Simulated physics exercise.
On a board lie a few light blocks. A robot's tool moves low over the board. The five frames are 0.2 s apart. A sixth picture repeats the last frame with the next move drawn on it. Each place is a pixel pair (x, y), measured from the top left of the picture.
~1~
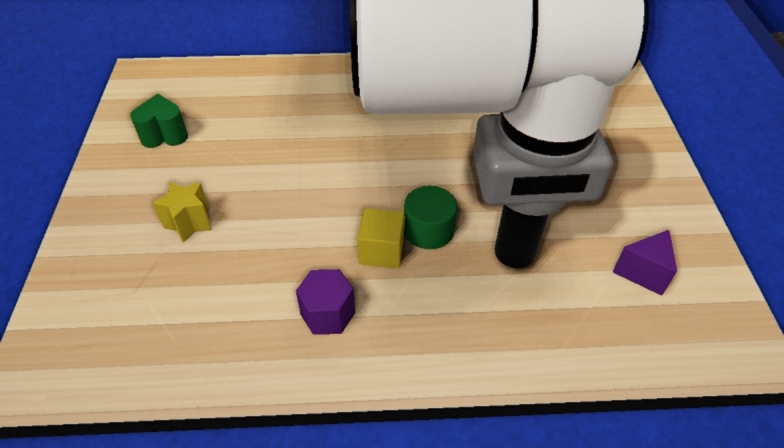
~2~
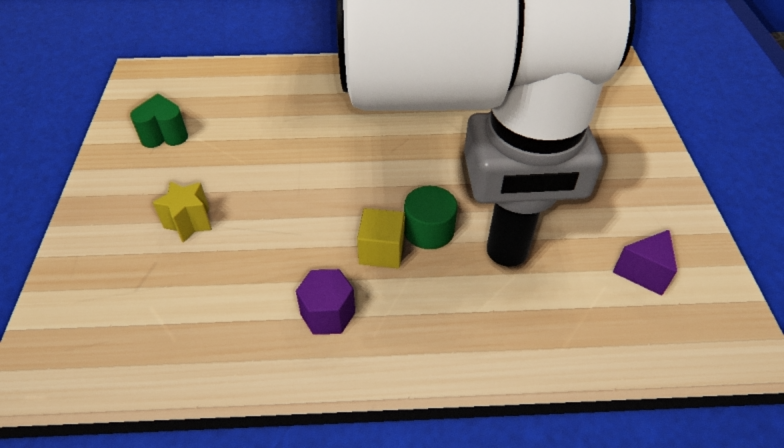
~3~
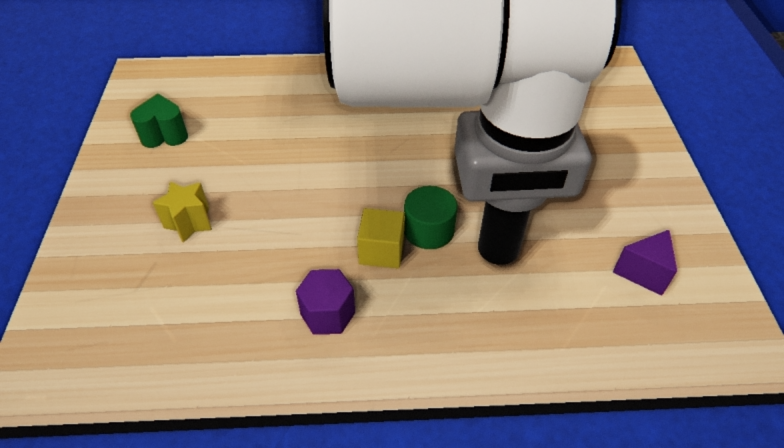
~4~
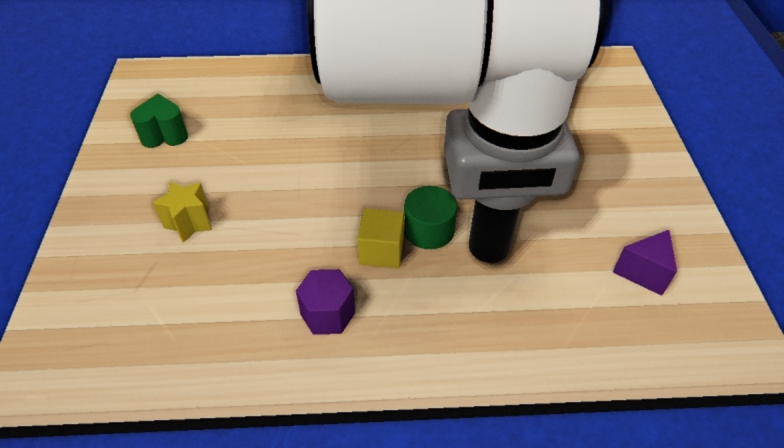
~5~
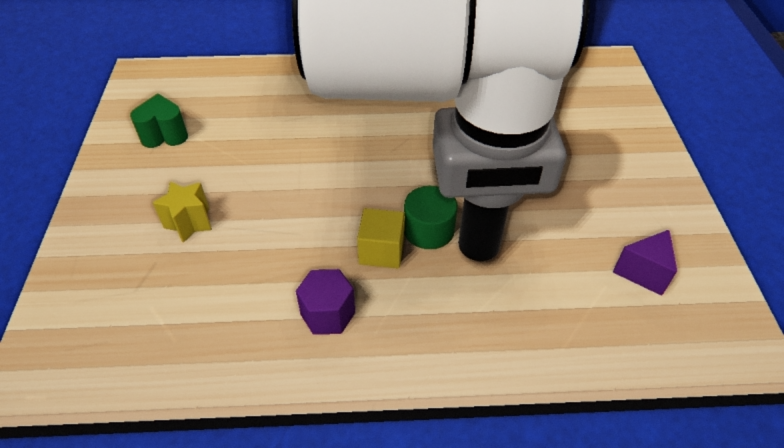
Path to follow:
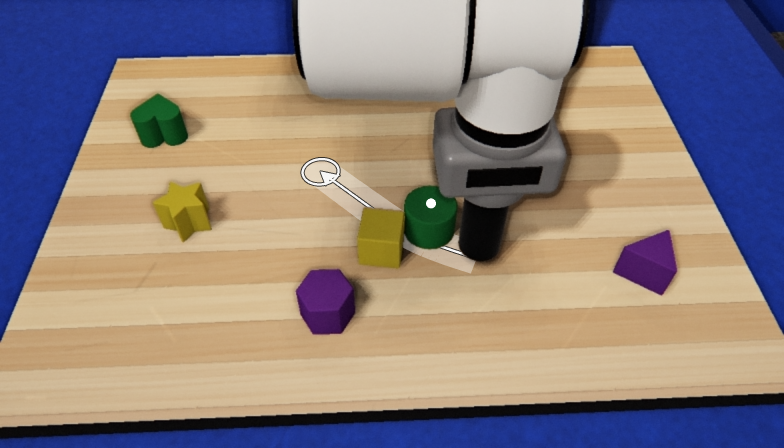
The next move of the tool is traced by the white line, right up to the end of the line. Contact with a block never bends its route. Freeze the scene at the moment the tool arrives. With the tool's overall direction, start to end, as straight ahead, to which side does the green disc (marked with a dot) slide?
The shift is rightward.
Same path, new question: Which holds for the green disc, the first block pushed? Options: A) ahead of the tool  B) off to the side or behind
B - off to the side or behind.
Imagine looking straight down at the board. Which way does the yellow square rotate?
Seen from above, counterclockwise.
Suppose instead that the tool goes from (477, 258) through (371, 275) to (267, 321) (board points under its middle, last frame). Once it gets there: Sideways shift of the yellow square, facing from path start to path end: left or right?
So, looking from the first point of the path to the last, the yellow square moves rightwards.
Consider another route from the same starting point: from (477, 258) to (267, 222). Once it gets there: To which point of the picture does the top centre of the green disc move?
It ends at (396, 183).
Drawn move, from (477, 258) via (387, 219), ending at (321, 172); the dot is on the green disc.
What follows on the original path. One third of the way, tool (414, 221); yellow square (375, 224), turned 15° anticlockwise; green disc (394, 177).
Two thirds of the way, tool (363, 190); yellow square (365, 222), turned 50° anticlockwise; green disc (370, 146).
At the end, tool (319, 158); yellow square (365, 222), turned 50° anticlockwise; green disc (365, 135).
